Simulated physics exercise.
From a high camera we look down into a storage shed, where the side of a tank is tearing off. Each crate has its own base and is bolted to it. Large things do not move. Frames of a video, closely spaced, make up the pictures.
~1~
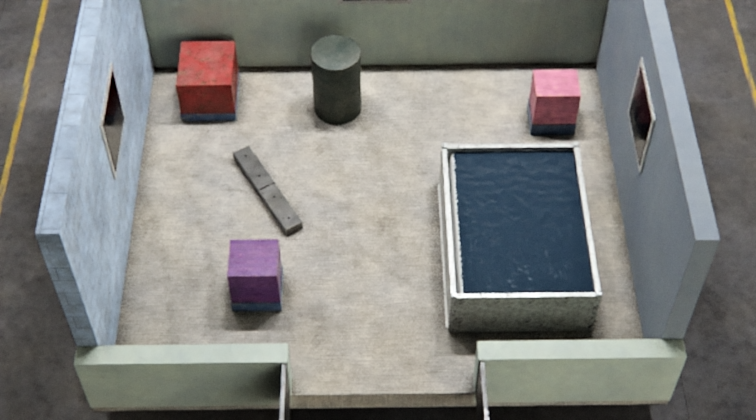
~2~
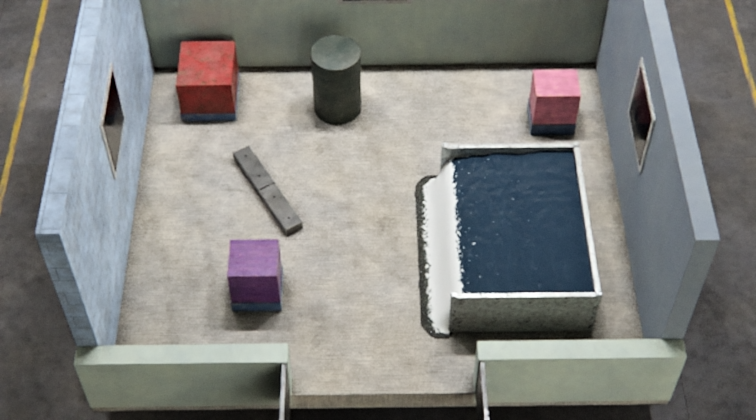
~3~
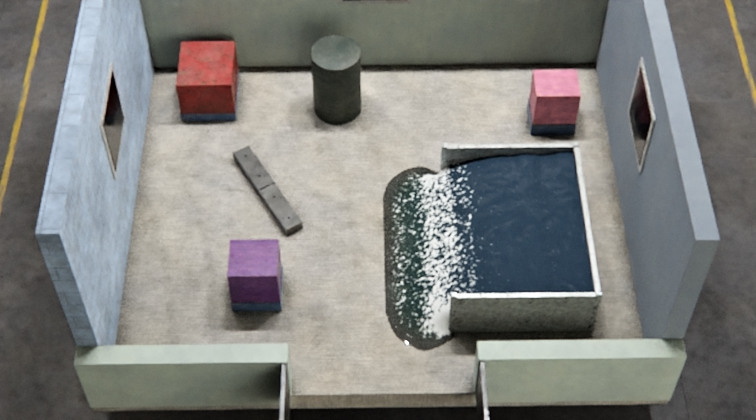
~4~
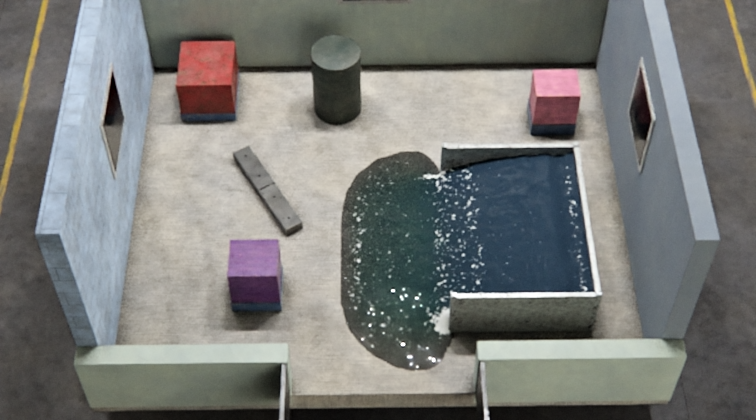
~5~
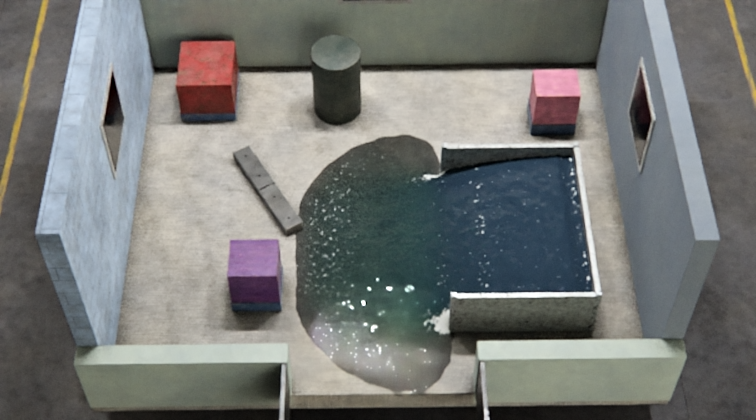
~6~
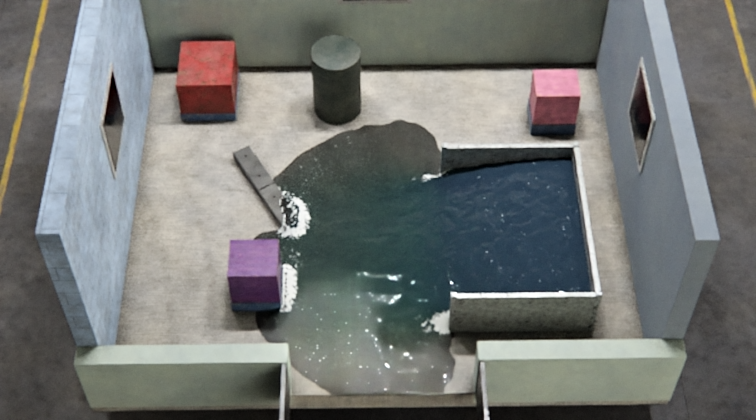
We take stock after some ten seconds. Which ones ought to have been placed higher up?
In the end: The pink crate stays dry; the purple crate gets soaked; the red crate gets soaked.
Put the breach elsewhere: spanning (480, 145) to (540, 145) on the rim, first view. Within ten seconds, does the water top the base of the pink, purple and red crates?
Pink crate gets wet, purple crate is spared, red crate is wetted.
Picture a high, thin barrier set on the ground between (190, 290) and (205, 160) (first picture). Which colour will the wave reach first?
First to be reached: The purple one.
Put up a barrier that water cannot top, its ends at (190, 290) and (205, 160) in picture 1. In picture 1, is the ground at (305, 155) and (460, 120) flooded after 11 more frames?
As listed: Covered, dry.
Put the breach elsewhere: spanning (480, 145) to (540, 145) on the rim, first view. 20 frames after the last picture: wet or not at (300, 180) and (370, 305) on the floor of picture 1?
Result, in order - waterlogged, parched.
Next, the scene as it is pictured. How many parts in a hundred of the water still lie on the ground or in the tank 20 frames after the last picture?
My estimate is some 92 percent.
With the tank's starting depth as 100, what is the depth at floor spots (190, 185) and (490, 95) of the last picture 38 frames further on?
Estimate, in order: 16 and 6 percent.
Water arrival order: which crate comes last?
That's the crate marked pink.
A moment on, water covers 50 % of the floor; the pink crate not reached, the purple crate water round its plinth, the red crate water round its plinth.
Next, water covers 60 % of the floor; the pink crate not reached, the purple crate water round its plinth, the red crate water round its plinth.
Then, water covers 70 % of the floor; the pink crate not reached, the purple crate water round its plinth, the red crate water round its plinth.
Later, water covers 85 % of the floor; the pink crate water round its plinth, the purple crate water round its plinth, the red crate water round its plinth.
In the end, water covers 100 % of the floor; the pink crate stayed above the water, the purple crate was topped, the red crate was topped.
